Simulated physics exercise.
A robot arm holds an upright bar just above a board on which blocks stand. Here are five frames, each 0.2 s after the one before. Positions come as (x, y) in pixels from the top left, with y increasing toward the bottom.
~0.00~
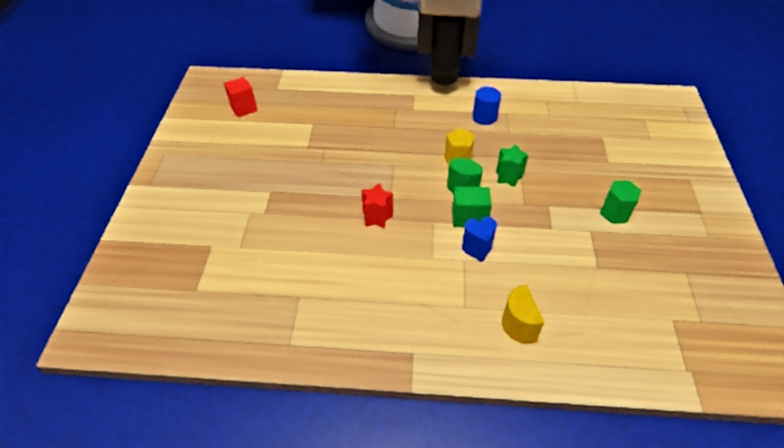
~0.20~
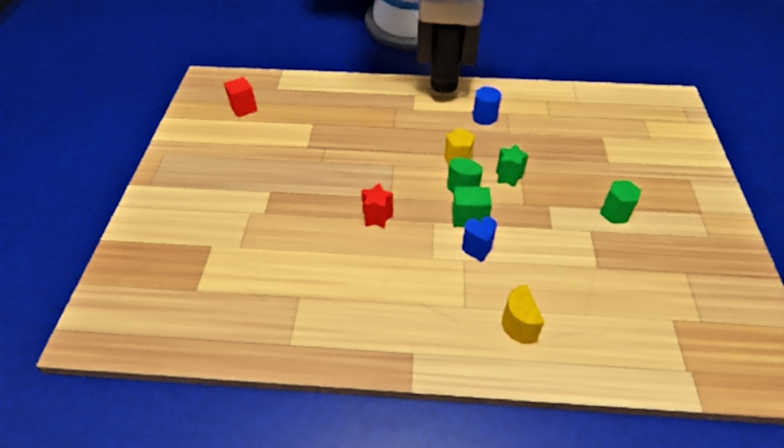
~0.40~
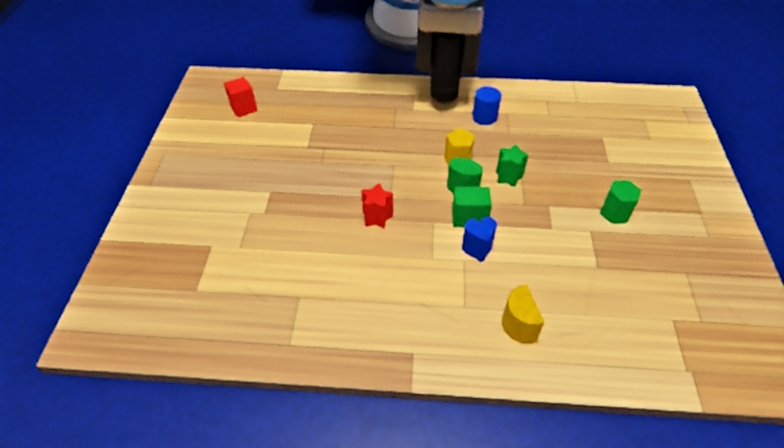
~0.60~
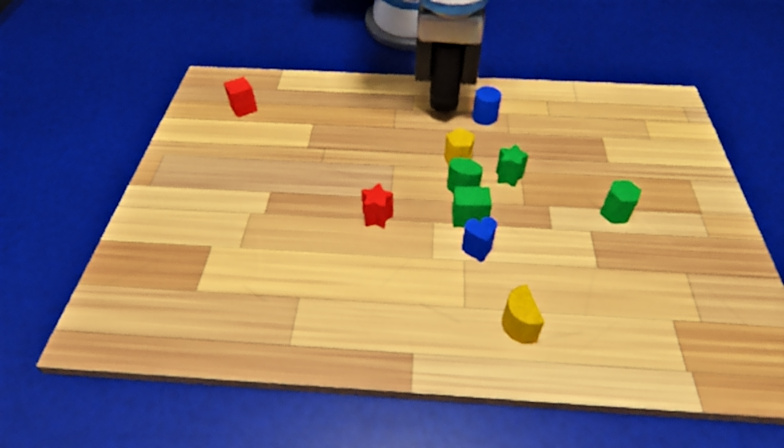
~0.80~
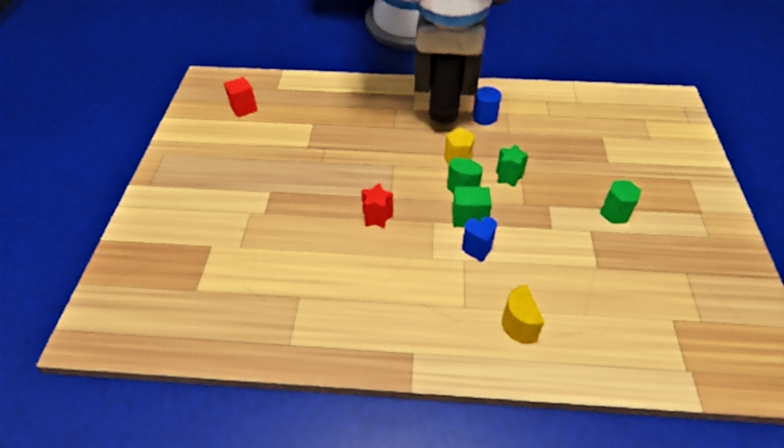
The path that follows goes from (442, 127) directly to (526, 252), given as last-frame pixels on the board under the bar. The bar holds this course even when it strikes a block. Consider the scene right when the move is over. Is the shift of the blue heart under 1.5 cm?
Yes, that is what happens.
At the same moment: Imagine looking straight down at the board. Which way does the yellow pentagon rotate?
Short answer: Clockwise.
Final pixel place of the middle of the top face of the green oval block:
The middle of the upper face of the green oval block will lie at about (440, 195) in the picture.
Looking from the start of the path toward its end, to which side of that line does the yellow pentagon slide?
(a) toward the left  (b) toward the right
Letter b.
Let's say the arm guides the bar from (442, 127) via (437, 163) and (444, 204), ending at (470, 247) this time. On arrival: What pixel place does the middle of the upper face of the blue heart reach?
At the end it should sit near (499, 247).
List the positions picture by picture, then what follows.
Bar tip (444, 78); block tops, yellow pentagon (461, 137); green oval block (466, 166); green rectangular block (473, 195); blue heart (482, 227), in the first picture.
Bar (444, 86); blocks unchanged, in the second picture.
Bar (444, 95); blocks unchanged, in the third picture.
Bar (444, 105); blocks unchanged, in the fourth picture.
Bar (443, 116); yellow pentagon (461, 137); green oval block (466, 166); green rectangular block (473, 195); blue heart (482, 227), in the fifth picture.
On the path given first. One third of the way, bar (469, 152); yellow pentagon (466, 160), turned 50° clockwise; green oval block (463, 179).
Two thirds of the way, bar (497, 193); yellow pentagon (467, 185); green oval block (440, 195); green rectangular block (474, 207), turned 25° anticlockwise.
At the end, bar (529, 241); yellow pentagon (467, 185), turned 165° clockwise; green oval block (440, 195); green rectangular block (474, 207), turned 25° anticlockwise; blue heart in place.
